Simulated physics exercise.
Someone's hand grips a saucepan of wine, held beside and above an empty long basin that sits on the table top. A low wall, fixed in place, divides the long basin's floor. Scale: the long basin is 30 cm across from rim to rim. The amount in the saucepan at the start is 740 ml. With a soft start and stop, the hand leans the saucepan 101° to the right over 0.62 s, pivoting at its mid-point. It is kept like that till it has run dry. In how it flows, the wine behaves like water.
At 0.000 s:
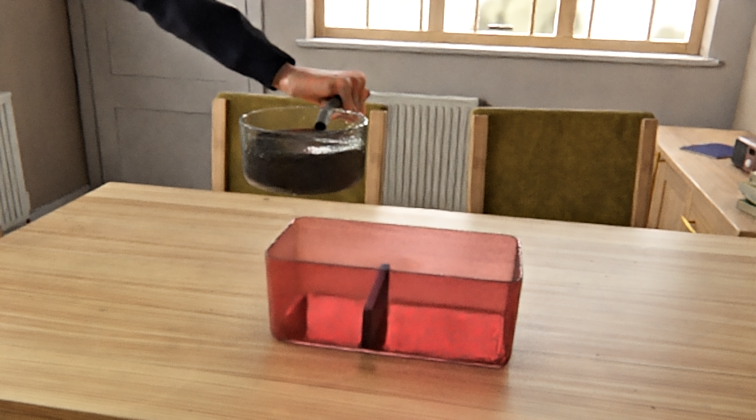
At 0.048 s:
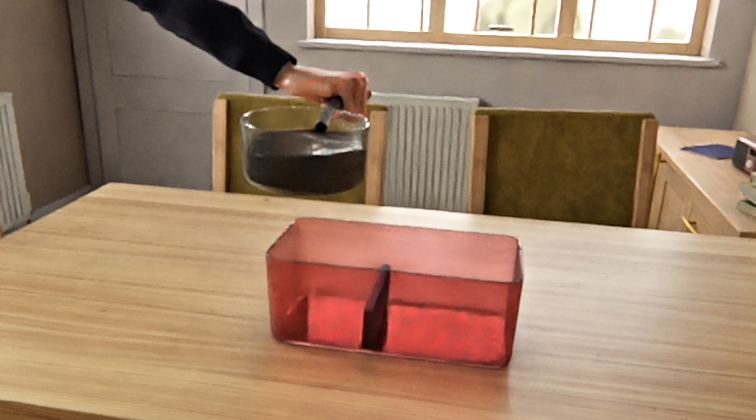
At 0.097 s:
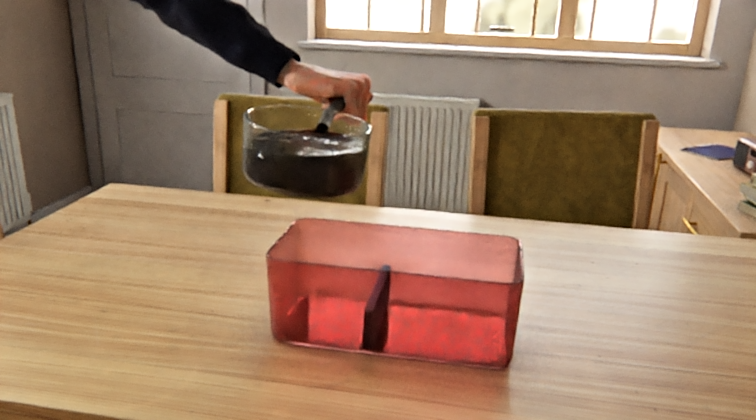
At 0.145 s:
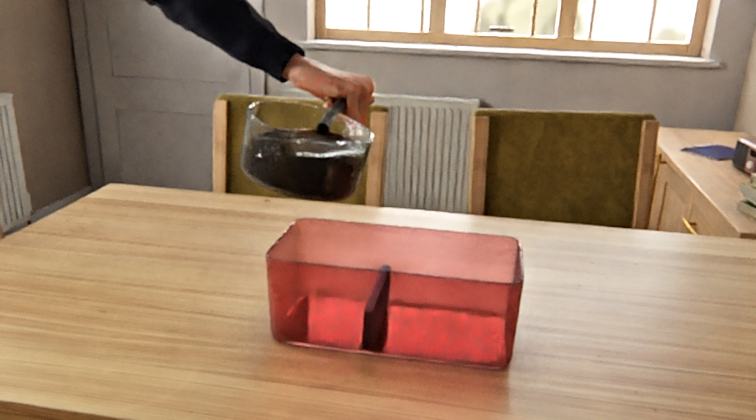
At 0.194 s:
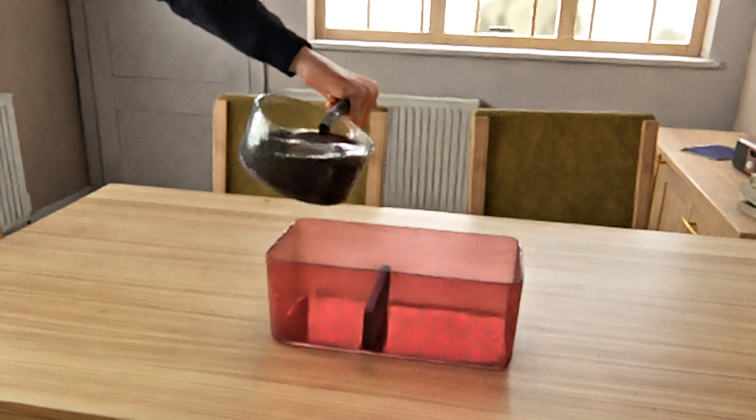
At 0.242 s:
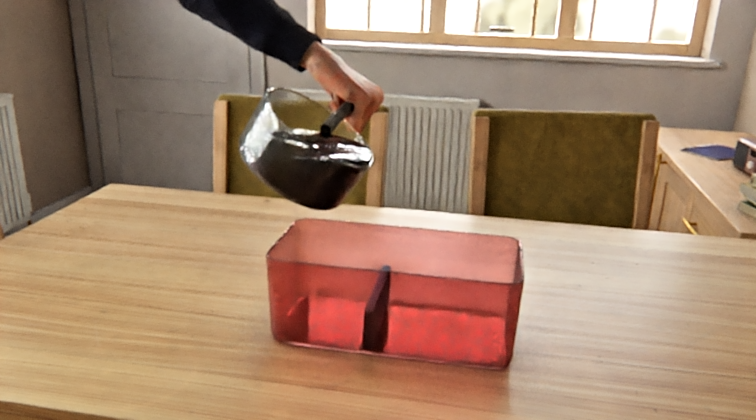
A hand tilting a glass saucepan of dark liquid steadily to the right above a divided red basin on a wooden table.
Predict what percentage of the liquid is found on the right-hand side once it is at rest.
About 64 % is on the right.
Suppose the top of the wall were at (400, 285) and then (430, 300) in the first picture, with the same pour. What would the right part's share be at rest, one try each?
30 then 10 %.
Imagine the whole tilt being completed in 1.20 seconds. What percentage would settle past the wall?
75 per cent.
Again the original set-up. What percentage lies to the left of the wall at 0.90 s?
Around 32 in a hundred.
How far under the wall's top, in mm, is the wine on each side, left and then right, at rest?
Measured: Left around 40 mm, right around 34 mm.
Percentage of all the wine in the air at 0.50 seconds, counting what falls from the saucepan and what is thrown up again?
Estimate: Some 38 % of the total.
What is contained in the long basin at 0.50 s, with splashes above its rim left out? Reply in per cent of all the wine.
Roughly 32 percent of it.
By 0.50 s the tilt is 93° and 29 per cent is still to pour, 1 is left of the wall and 32 right of it.
By 0.70 s the tilt is 101° and 8 per cent is still to pour, 22 is left of the wall and 65 right of it.
By 0.90 s the tilt is 101° and 1 per cent is still to pour, 33 is left of the wall and 64 right of it.
By 1.12 s the tilt is 101° and 0 per cent is still to pour, 35 is left of the wall and 64 right of it.
At rest 35 per cent lies left of the wall, 64 right of it and 1 outside.
